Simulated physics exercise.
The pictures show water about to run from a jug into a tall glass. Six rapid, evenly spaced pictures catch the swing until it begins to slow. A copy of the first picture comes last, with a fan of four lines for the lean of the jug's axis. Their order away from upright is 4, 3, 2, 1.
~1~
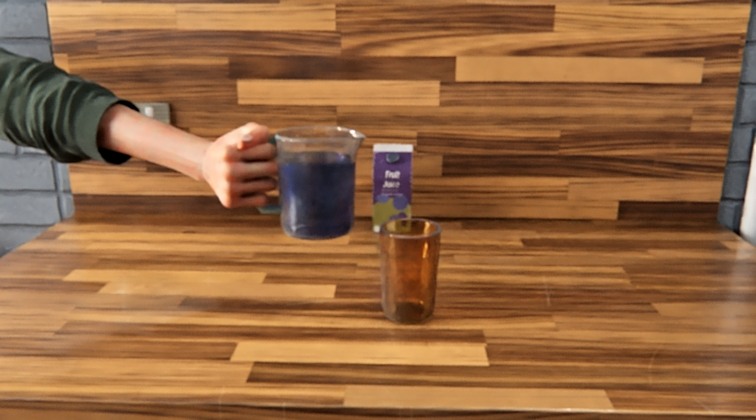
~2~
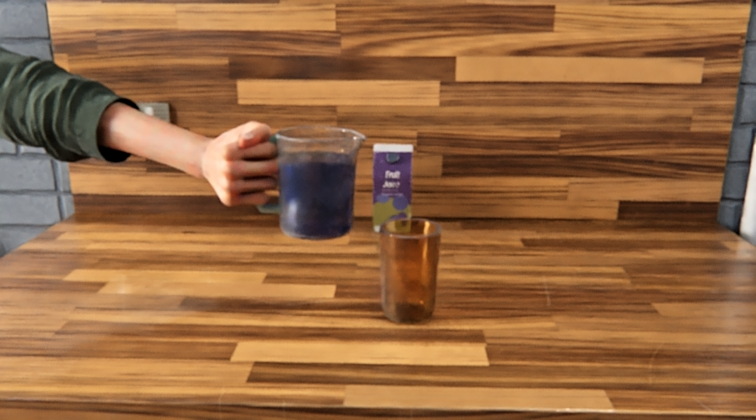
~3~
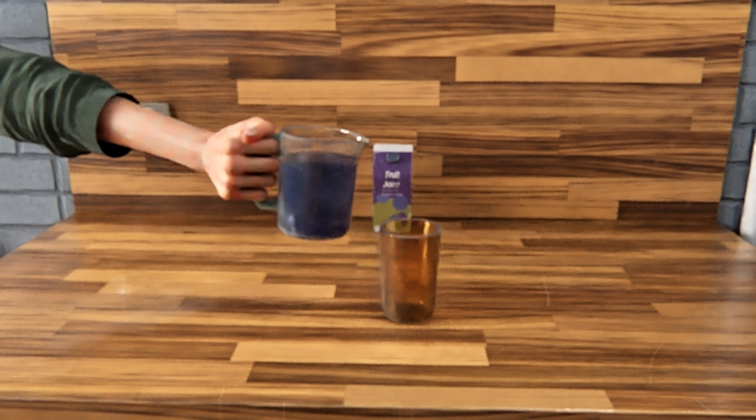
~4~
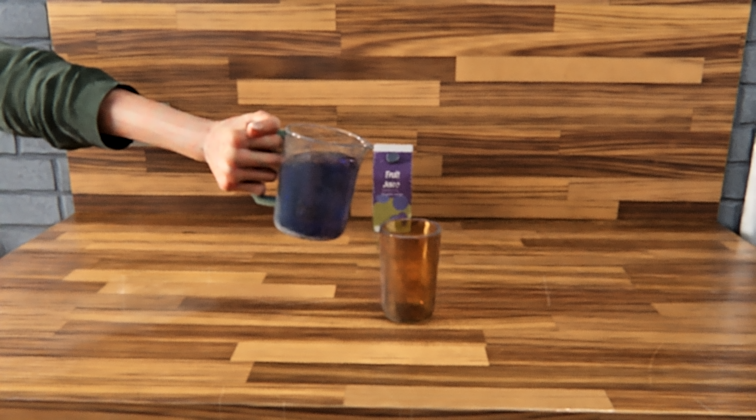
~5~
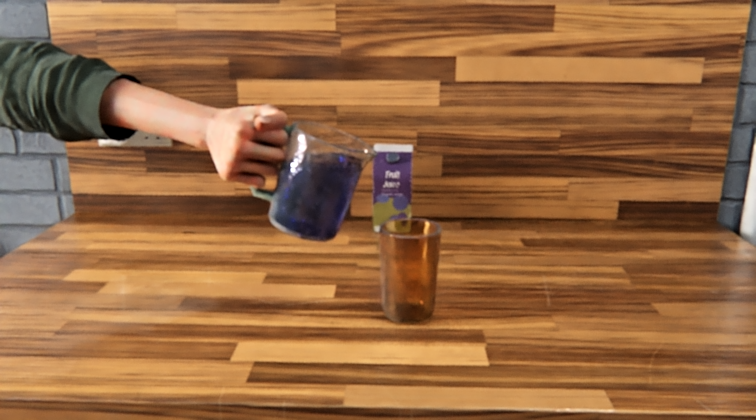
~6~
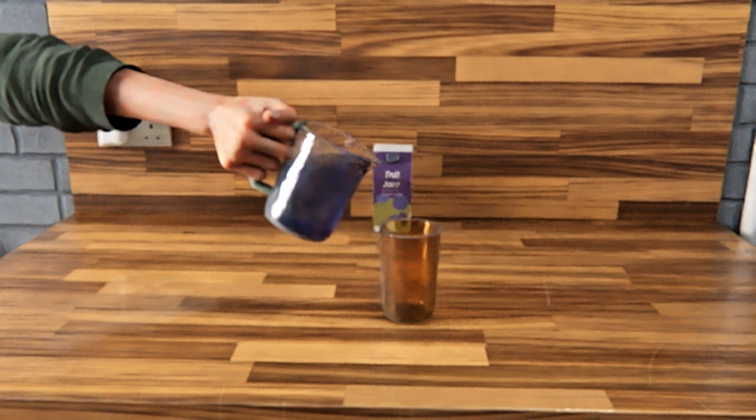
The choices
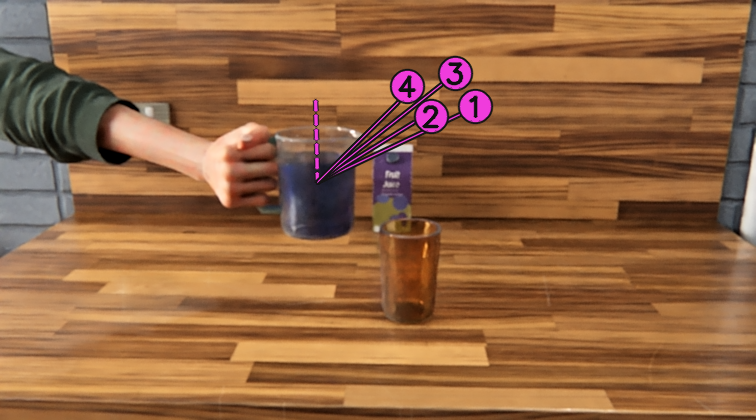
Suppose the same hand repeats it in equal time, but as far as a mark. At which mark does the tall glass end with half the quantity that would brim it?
The best mark is 1.
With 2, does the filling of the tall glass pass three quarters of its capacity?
No, less.
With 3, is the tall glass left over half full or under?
Under half.
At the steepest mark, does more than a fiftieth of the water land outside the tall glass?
No, it does not.
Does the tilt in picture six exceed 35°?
No, it does not.
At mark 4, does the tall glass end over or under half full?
Under half.
On the marked copy, 1 at (460, 114); 2 at (414, 122); 3 at (442, 83); 4 at (398, 102).
If 1 is chosen, the tall glass ends with about 49 % of what it can hold.
If 2 is chosen, the tall glass ends with about 35 % of what it can hold.
If 3 is chosen, the tall glass ends with about 23 % of what it can hold.
If 4 is chosen, the tall glass ends with about 14 % of what it can hold.
